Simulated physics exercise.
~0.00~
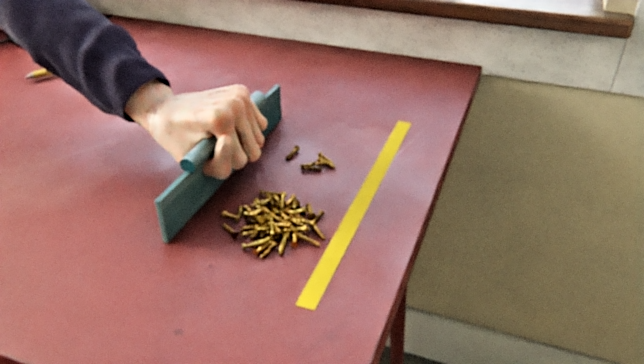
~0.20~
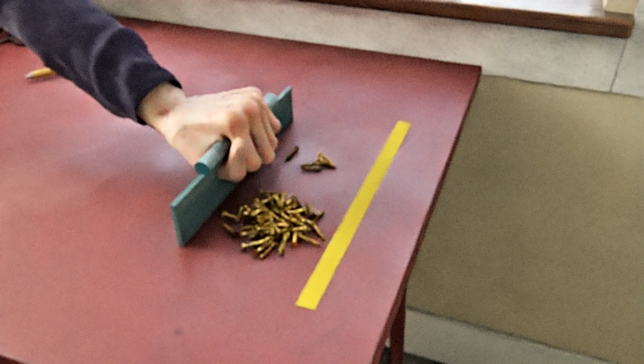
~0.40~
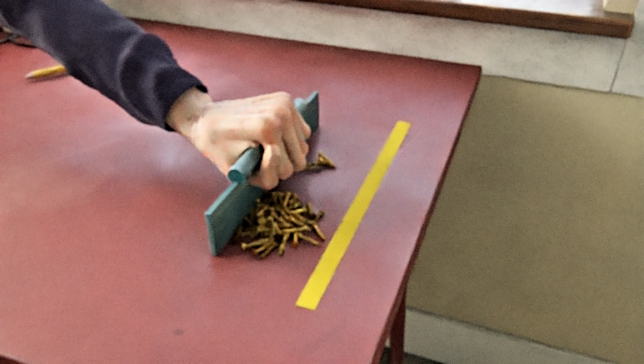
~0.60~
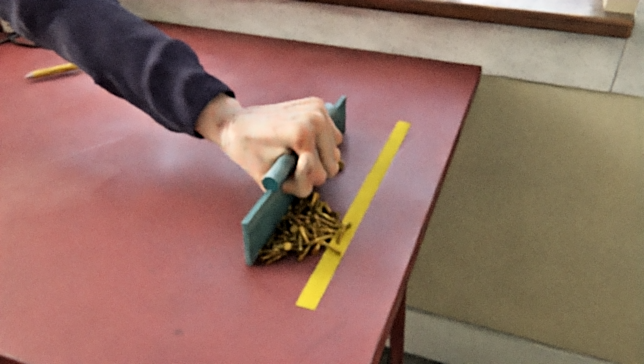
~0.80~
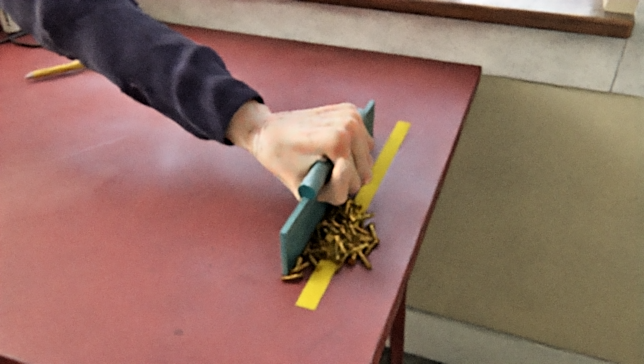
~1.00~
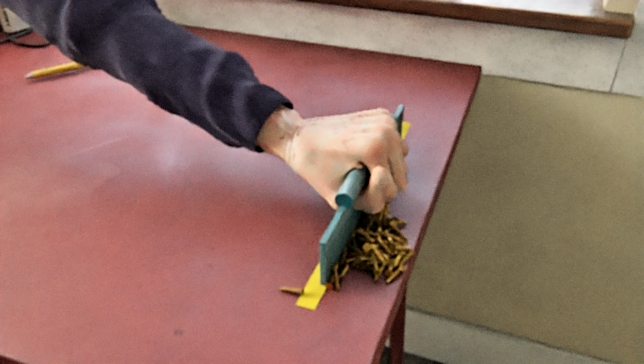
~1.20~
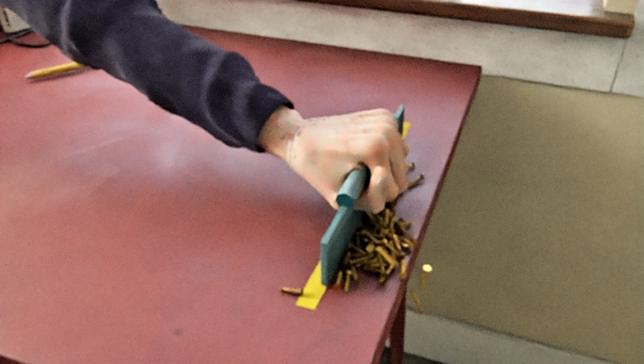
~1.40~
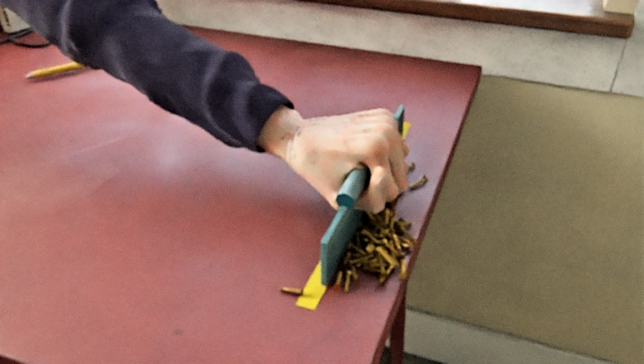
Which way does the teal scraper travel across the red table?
The scraper travels to the right, toward the yellow tape, and then stops there.
